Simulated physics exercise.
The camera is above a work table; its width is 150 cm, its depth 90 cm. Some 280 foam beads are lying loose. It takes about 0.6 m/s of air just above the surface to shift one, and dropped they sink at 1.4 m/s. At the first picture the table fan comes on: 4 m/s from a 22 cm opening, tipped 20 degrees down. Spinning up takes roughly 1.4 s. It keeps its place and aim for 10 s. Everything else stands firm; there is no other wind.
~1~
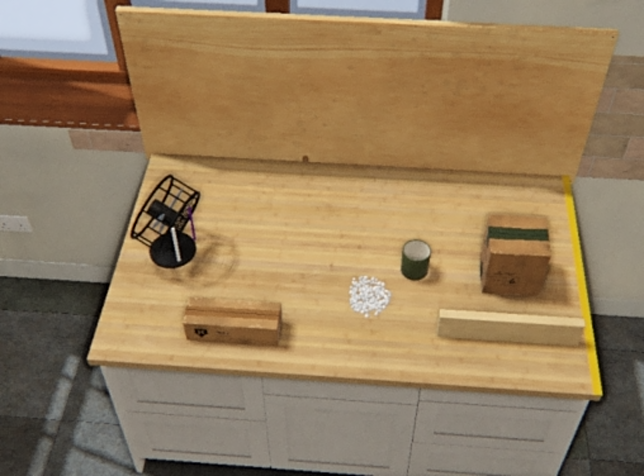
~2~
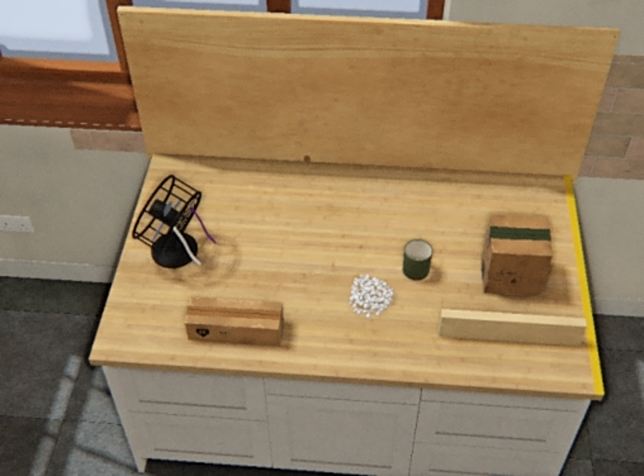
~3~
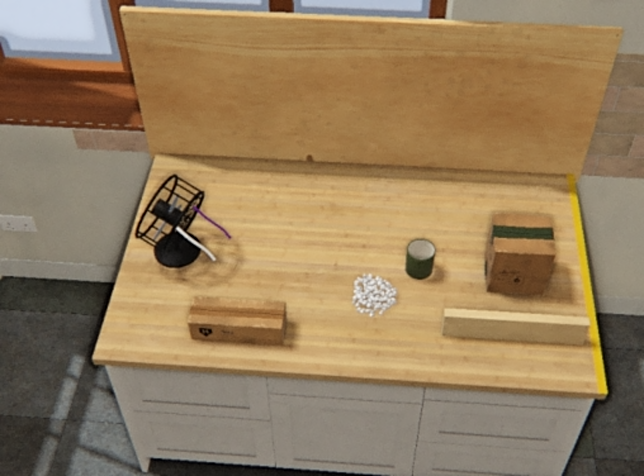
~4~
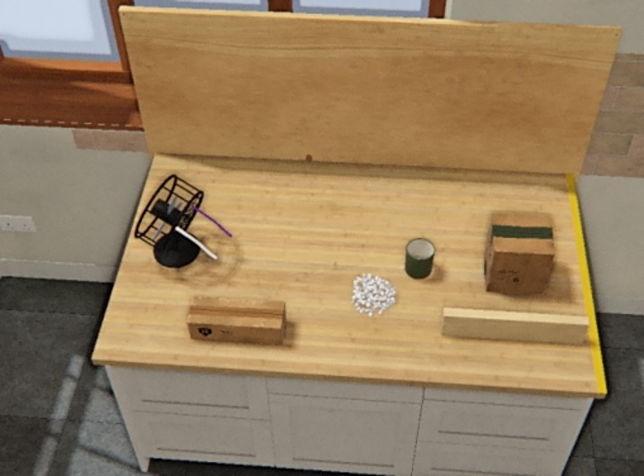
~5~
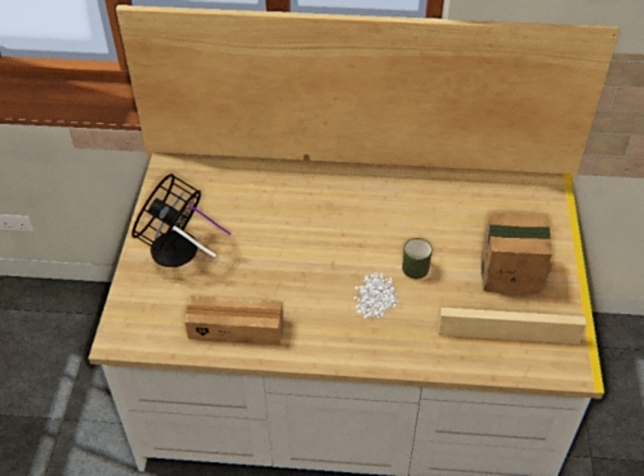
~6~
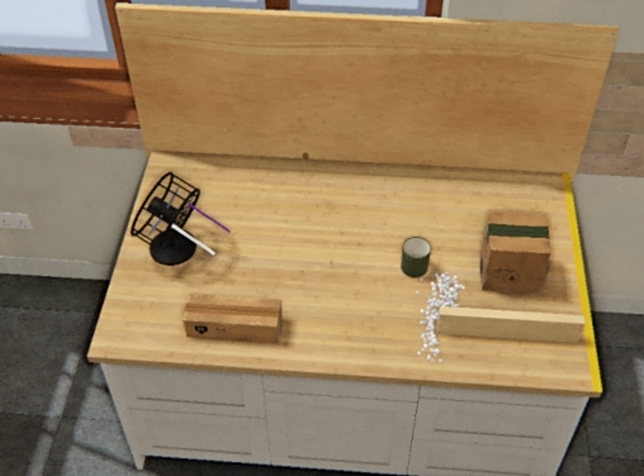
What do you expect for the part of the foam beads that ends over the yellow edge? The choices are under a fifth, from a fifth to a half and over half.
By then above half are over the yellow edge.
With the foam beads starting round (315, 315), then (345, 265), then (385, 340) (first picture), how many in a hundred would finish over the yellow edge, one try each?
In that order: 1 %, 100 %, 0 %.
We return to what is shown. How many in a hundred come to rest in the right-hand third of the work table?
Near 0 %.
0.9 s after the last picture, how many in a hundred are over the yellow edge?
Near 80 %.
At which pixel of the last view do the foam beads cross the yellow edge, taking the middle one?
At about (589, 307).
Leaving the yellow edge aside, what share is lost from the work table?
About 20 %.
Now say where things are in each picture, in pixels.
In the first picture, the middle of the foam beads is near (367, 295), none has stirred yet and the mouth of the table fan is at (166, 215).
In the second picture, the middle of the foam beads is near (368, 295), none has stirred yet and the yellow edge is centred on (586, 273).
In the third picture, the middle of the foam beads is near (371, 294), none has stirred yet, the top of a mug is at (421, 249) and the top of a box is at (237, 312).
In the fourth picture, the middle of the foam beads is near (370, 294) and none has stirred yet.
In the fifth picture, the middle of the foam beads is near (376, 295), the farthest in sight from the table fan is at (397, 302) and about 50 % have left their places.
In the sixth picture, the middle of the foam beads is near (444, 305), the farthest in sight from the table fan is at (463, 288) and all have left their places.
Then, 0.9 s after the last picture the count stands so, 79 % are over the yellow edge.
Then, 2.1 s after the last picture the count stands so, 79 % are over the yellow edge.
Then, 4.4 s after the last picture the count stands so, 79 % are over the yellow edge.
Then, 8.9 s after the last picture, at the end, 79 % are over the yellow edge.
